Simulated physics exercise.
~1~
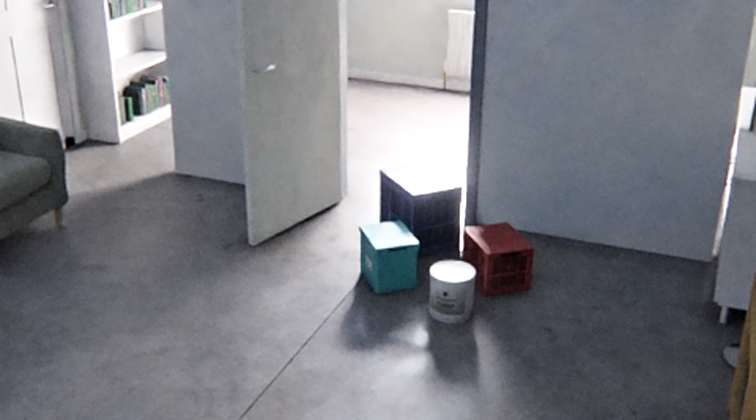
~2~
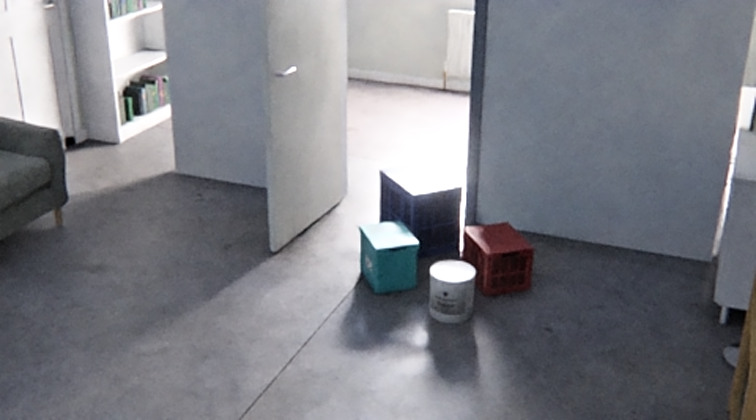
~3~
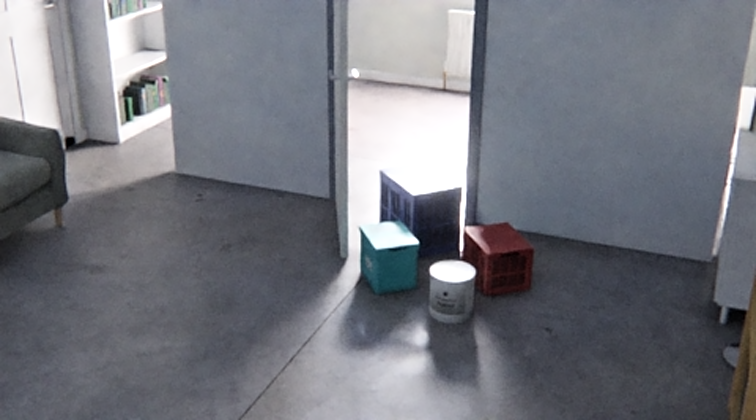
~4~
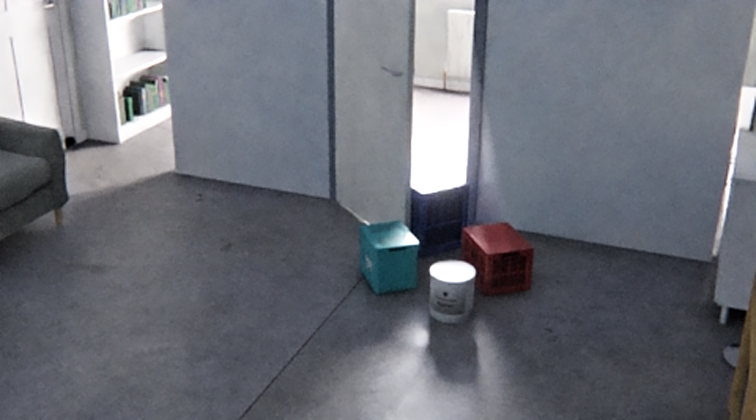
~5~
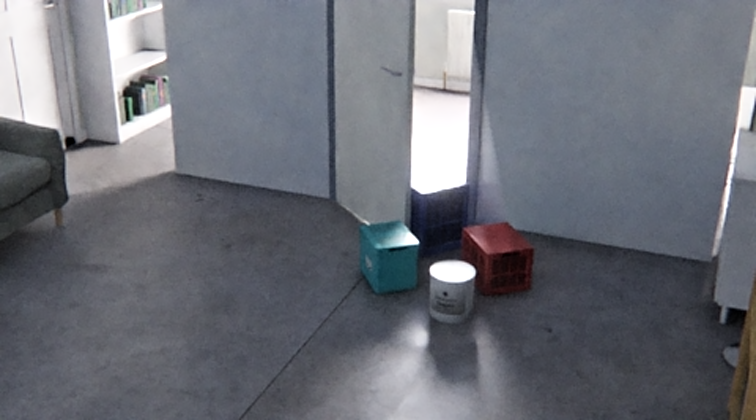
A door swings partway closed and stops ajar against a dark blue crate.
